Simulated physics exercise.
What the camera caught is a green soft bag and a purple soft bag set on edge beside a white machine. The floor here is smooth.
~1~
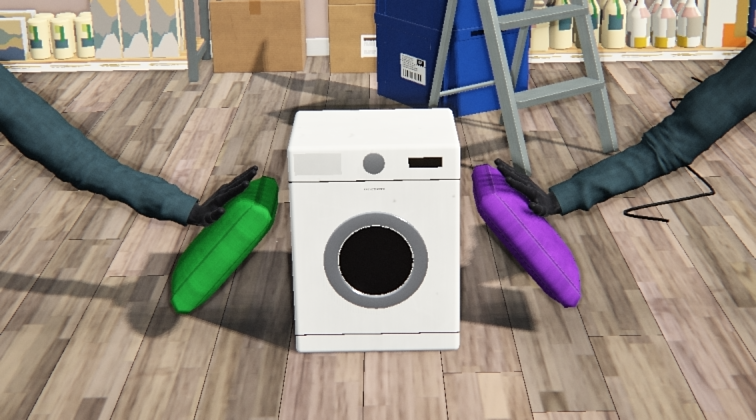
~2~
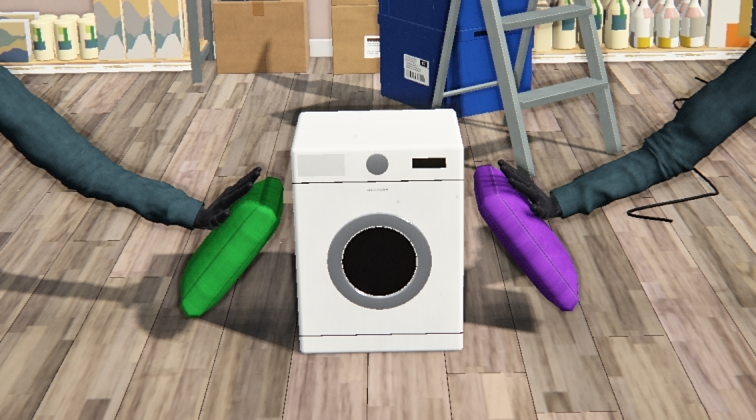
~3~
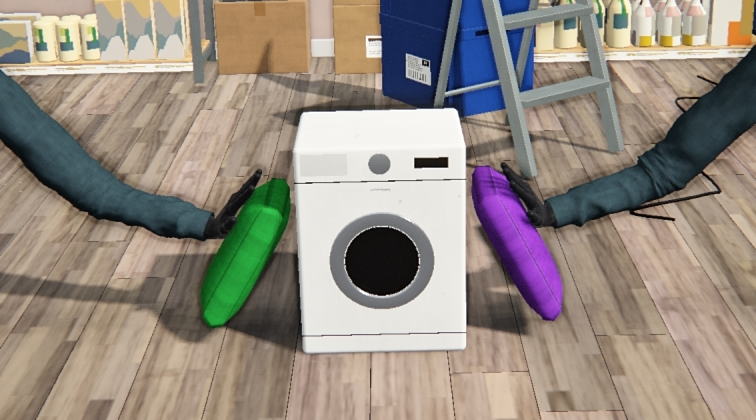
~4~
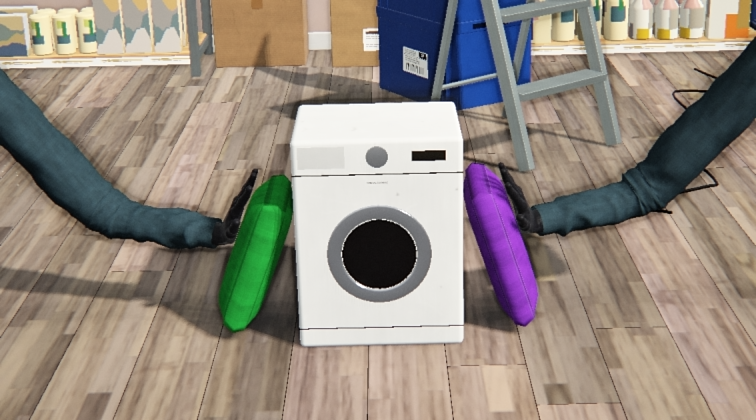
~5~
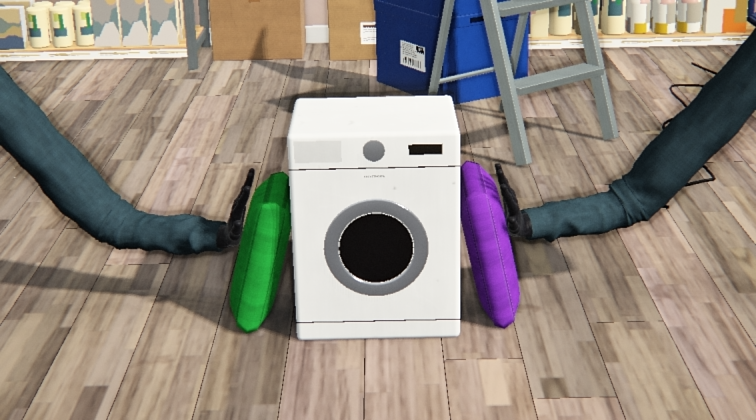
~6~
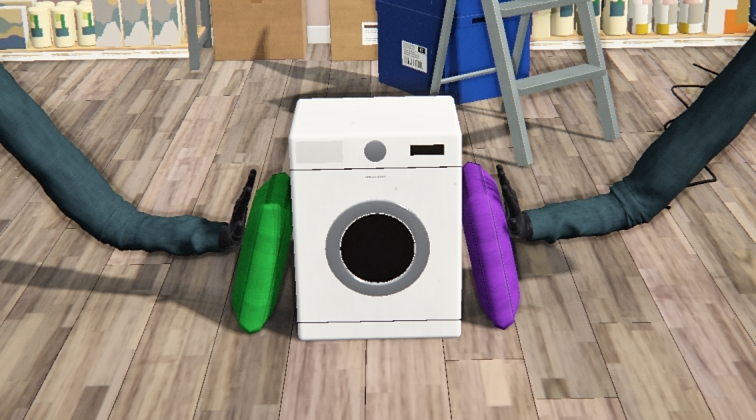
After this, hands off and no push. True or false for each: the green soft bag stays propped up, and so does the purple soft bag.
Green soft bag: True; purple soft bag: True.
Then, 0.24 s later than the last view, green soft bag against the side near (265, 254); purple soft bag against the side near (488, 246).
Then, 0.64 s later than the last view, green soft bag against the side near (267, 253); purple soft bag against the side near (487, 246).
Finally, green soft bag against the side near (267, 254); purple soft bag against the side near (486, 246). The green soft bag holds its lean and the purple soft bag remains propped up.
